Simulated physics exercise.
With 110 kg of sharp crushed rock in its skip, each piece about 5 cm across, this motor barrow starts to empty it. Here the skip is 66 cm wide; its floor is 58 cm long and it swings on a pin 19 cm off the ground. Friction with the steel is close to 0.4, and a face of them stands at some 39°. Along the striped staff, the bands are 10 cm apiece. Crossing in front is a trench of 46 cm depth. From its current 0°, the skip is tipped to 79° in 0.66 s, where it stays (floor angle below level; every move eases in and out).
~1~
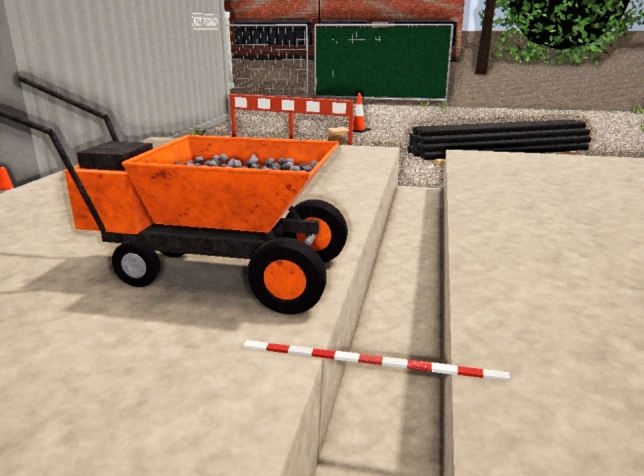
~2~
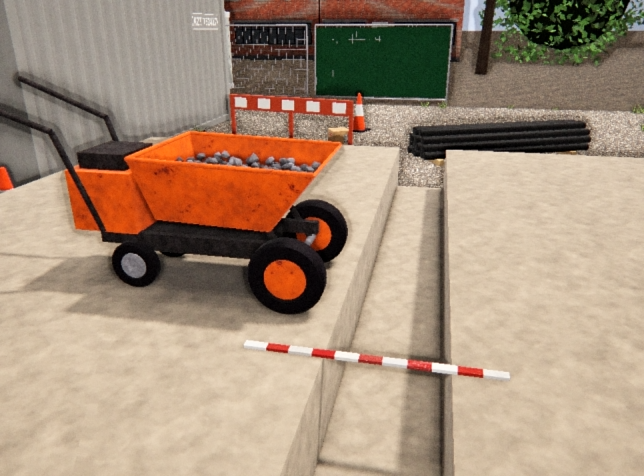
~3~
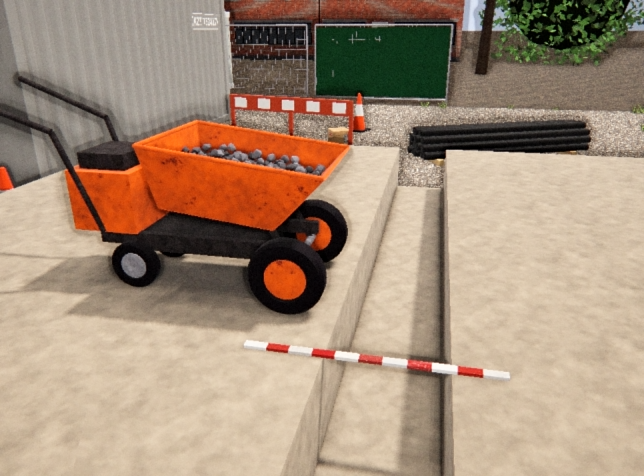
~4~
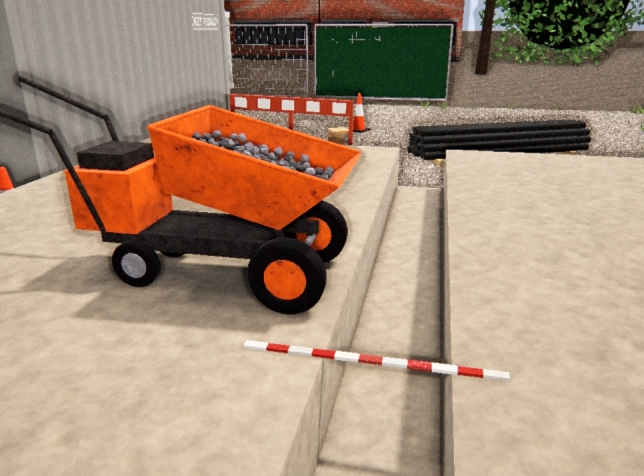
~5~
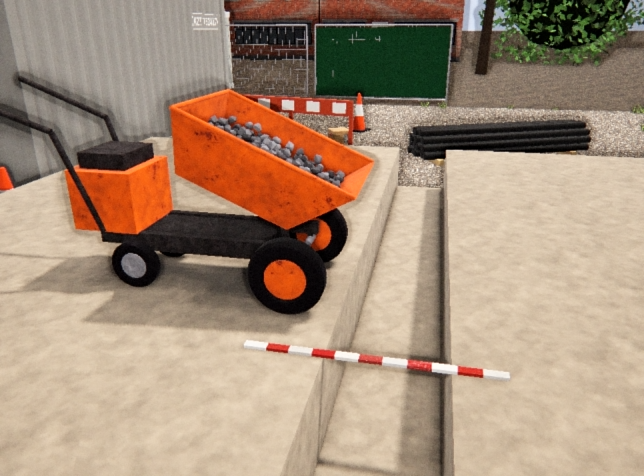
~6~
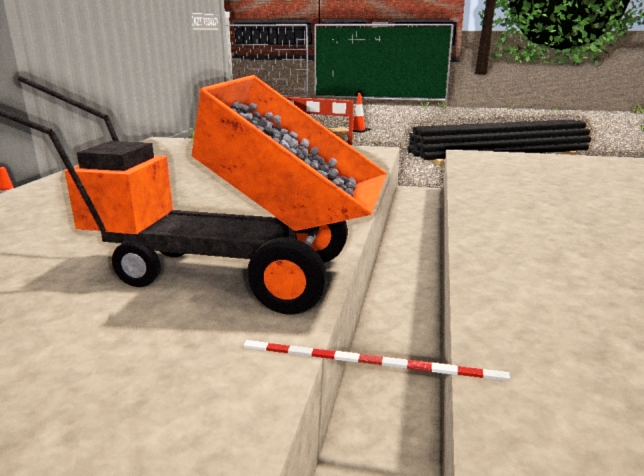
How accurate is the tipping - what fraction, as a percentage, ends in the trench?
Close to 57 in every hundred.
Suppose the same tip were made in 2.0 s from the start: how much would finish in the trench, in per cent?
In that case some 90 per cent.
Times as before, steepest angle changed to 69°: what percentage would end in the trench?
Close to 50 per cent then.
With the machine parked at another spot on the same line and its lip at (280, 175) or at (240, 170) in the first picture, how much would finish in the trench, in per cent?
I'd say some 85 per cent and some 100 per cent.
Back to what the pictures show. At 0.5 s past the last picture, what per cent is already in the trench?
Approx. 20 % of the load.
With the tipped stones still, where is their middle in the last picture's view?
The tipped stones centre close to (440, 354).
Then, 0.2 s after the last picture the floor is at 67°, 100 % in the skip; the foremost stones are at (384, 236).
Then, 0.5 s after the last picture the floor is at 79°, 70 % in the skip, 21 % in the trench, 9 % past the trench; the foremost stones are at (474, 304).
Then, 0.8 s after the last picture the floor is at 79°, 12 % in the skip, 45 % in the trench, 43 % past the trench; the foremost stones are past the picture's edge.
Then, 2.8 s after the last picture the floor is at 79°, 0 % in the skip, 57 % in the trench, 43 % past the trench; the foremost stones are past the picture's edge.
